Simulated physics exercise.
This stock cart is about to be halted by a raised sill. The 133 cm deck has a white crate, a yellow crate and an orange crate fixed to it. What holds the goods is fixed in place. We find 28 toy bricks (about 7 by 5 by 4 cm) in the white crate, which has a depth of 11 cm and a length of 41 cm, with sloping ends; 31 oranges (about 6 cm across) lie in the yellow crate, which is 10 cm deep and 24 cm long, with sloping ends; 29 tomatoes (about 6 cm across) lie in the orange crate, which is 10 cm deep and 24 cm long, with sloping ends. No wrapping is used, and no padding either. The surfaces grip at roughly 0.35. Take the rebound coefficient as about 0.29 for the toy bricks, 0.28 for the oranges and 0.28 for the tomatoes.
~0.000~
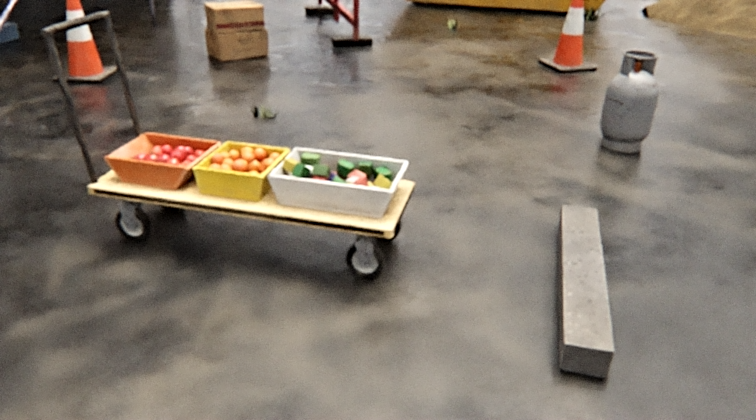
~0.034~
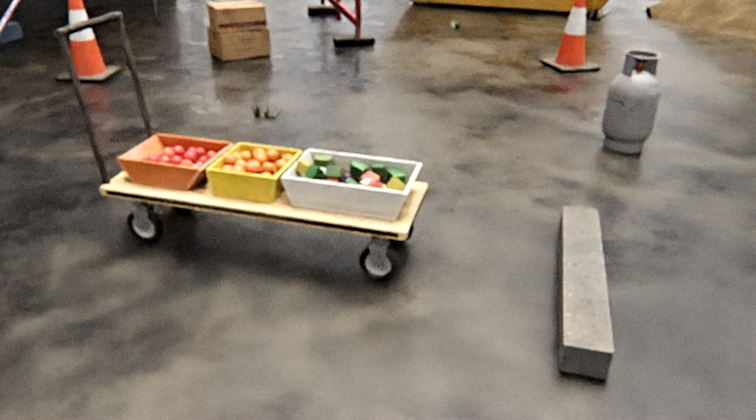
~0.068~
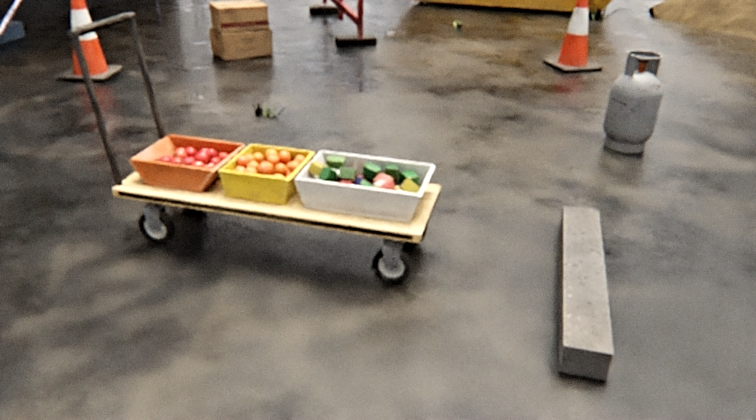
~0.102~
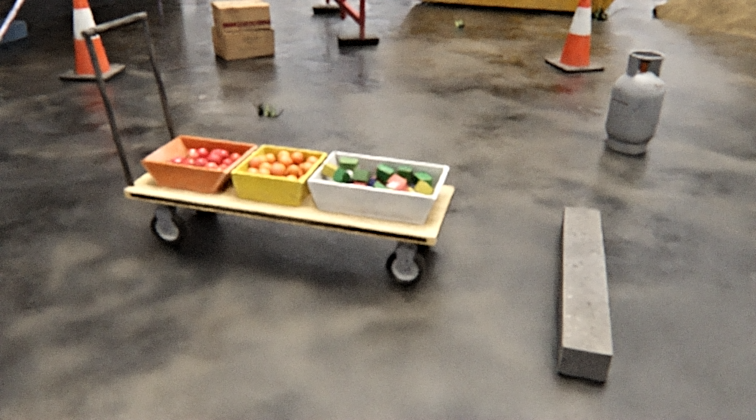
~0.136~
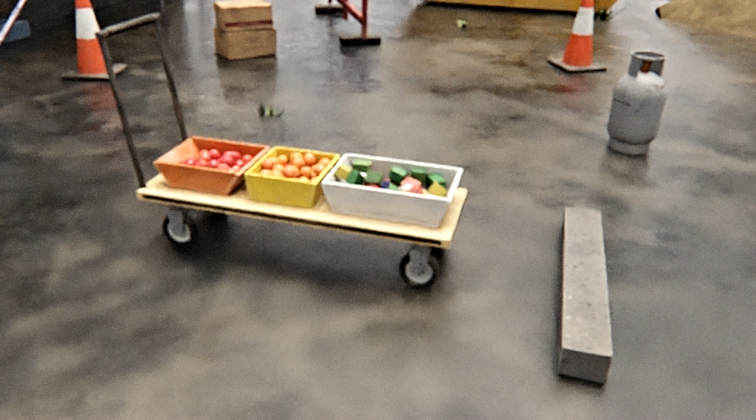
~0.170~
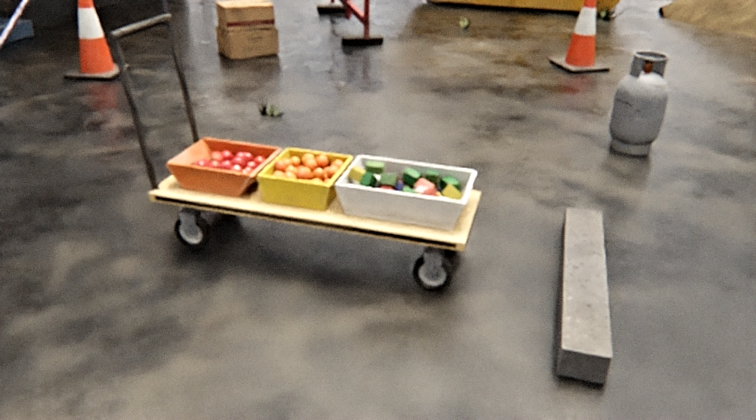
We see a flat cart carrying orange, yellow and white crates of small colourful objects roll steadily to the right across a dark, glossy floor, drawing closer to a grey beam, while the gas cylinder and traffic cones stay put.
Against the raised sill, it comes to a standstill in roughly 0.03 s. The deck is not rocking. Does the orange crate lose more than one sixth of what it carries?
My guess is the losses will never reach a sixth of the load.
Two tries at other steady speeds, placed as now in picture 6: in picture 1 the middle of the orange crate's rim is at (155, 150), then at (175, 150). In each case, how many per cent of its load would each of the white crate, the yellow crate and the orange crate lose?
Try by try, the white crate would lose 0 then 0 per cent, the yellow crate 0 then 0 per cent, and the orange crate 10 then 0 per cent.
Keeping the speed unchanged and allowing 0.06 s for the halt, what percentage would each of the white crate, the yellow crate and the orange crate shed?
In that case white crate 0, yellow crate 0 and orange crate 0 per cent.
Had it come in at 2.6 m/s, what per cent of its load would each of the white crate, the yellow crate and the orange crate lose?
White crate 10 %, yellow crate 0 %, orange crate 30 %.
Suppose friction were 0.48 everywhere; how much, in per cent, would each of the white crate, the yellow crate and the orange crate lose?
You'd see white crate shed 0 percent, yellow crate shed 0 percent, and orange crate shed 0 percent.
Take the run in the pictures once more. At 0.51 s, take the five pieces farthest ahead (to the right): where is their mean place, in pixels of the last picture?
I'd say near (561, 211).
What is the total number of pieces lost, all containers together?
It comes to some 2 pieces.
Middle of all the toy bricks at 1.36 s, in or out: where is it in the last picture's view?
I'd put the middle close to (534, 210).
After 0.41 s, contact.
After 0.51 s, 0 of 28 out of the white crate, 0 of 31 out of the yellow crate and 0 of 29 out of the orange crate.
After 0.63 s, 0 of 28 out of the white crate, 0 of 31 out of the yellow crate and 2 of 29 out of the orange crate.
After 0.86 s, 0 of 28 out of the white crate, 0 of 31 out of the yellow crate and 2 of 29 out of the orange crate.
Final count (at 1.36 s), 0 of 28 out of the white crate, 0 of 31 out of the yellow crate and 2 of 29 out of the orange crate. Asked share, 2 of 29, 7 per cent.
